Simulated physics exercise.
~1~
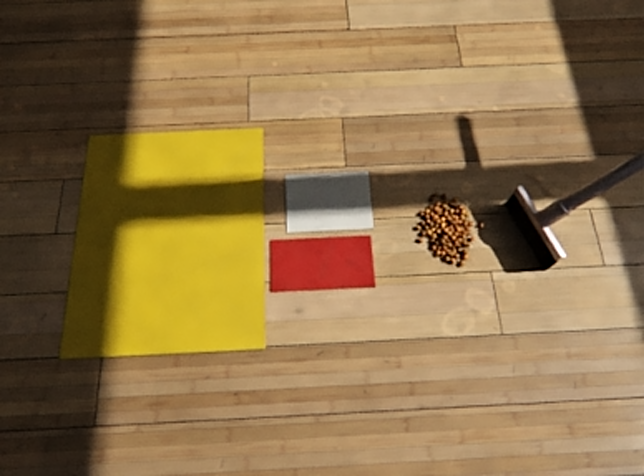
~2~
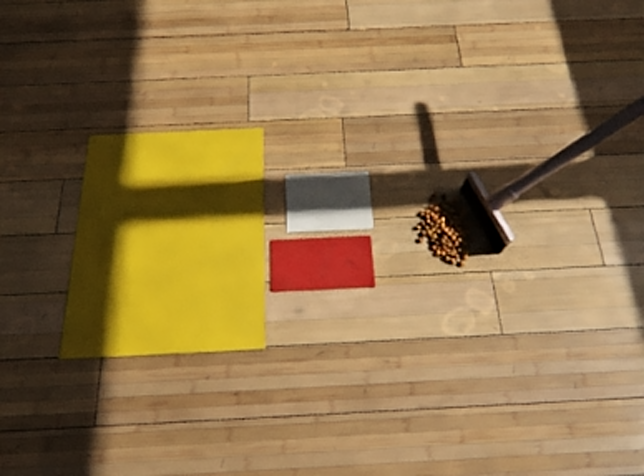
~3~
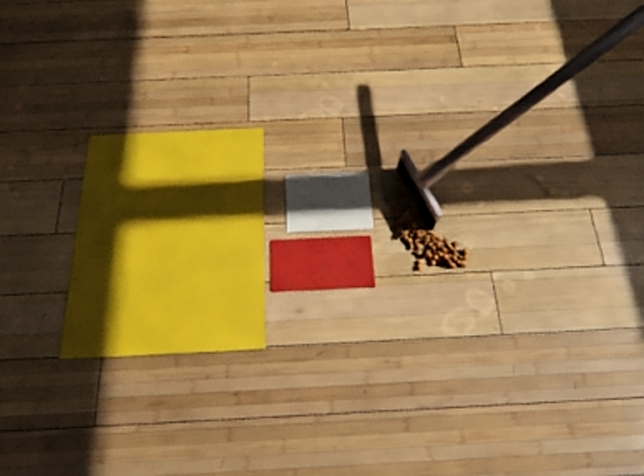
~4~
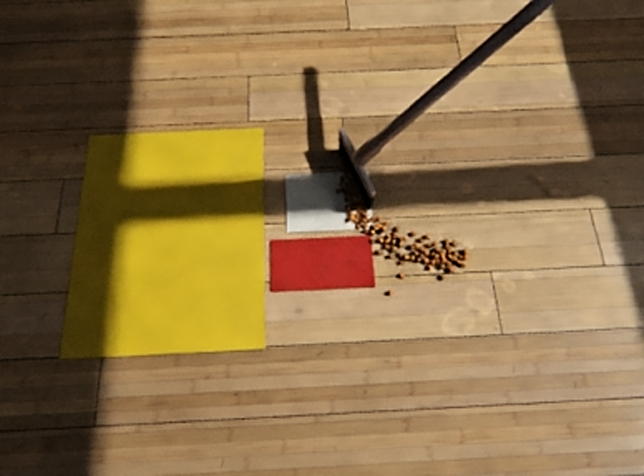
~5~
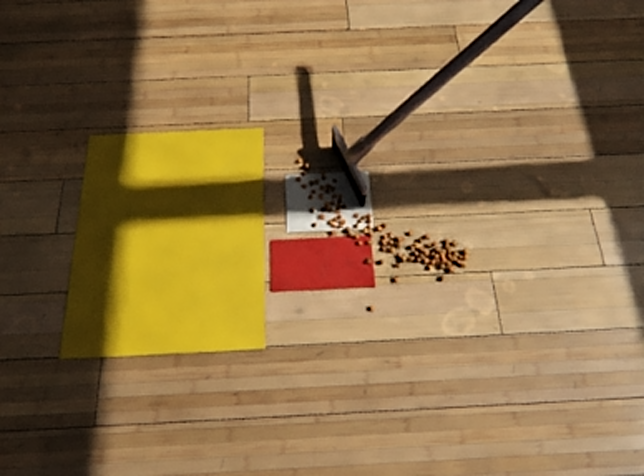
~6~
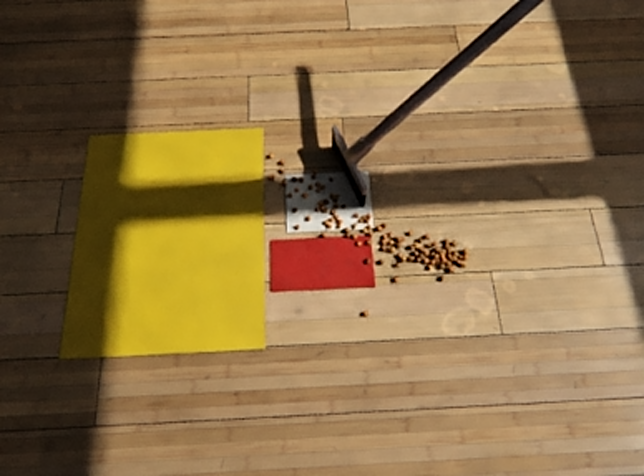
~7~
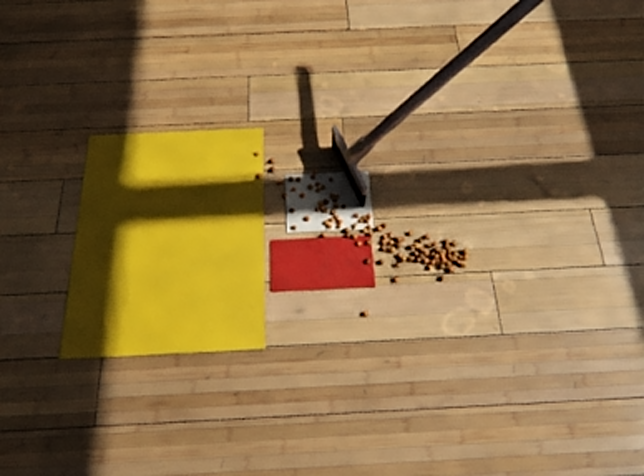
A squeegee with a long handle stands to the right of a small pile of roasted chickpeas on a sunlit wooden floor, with white, red and yellow mats lying to the left. The blade moves left into the pile and carries some of it along, drifting toward the upper side. As it reaches the white mat, the chickpeas string out behind it in a trail. The blade stops over the white mat while loose pieces scatter ahead toward the yellow mat. At the end, many dot the white mat, a few touch the red, and most lie on bare wood.
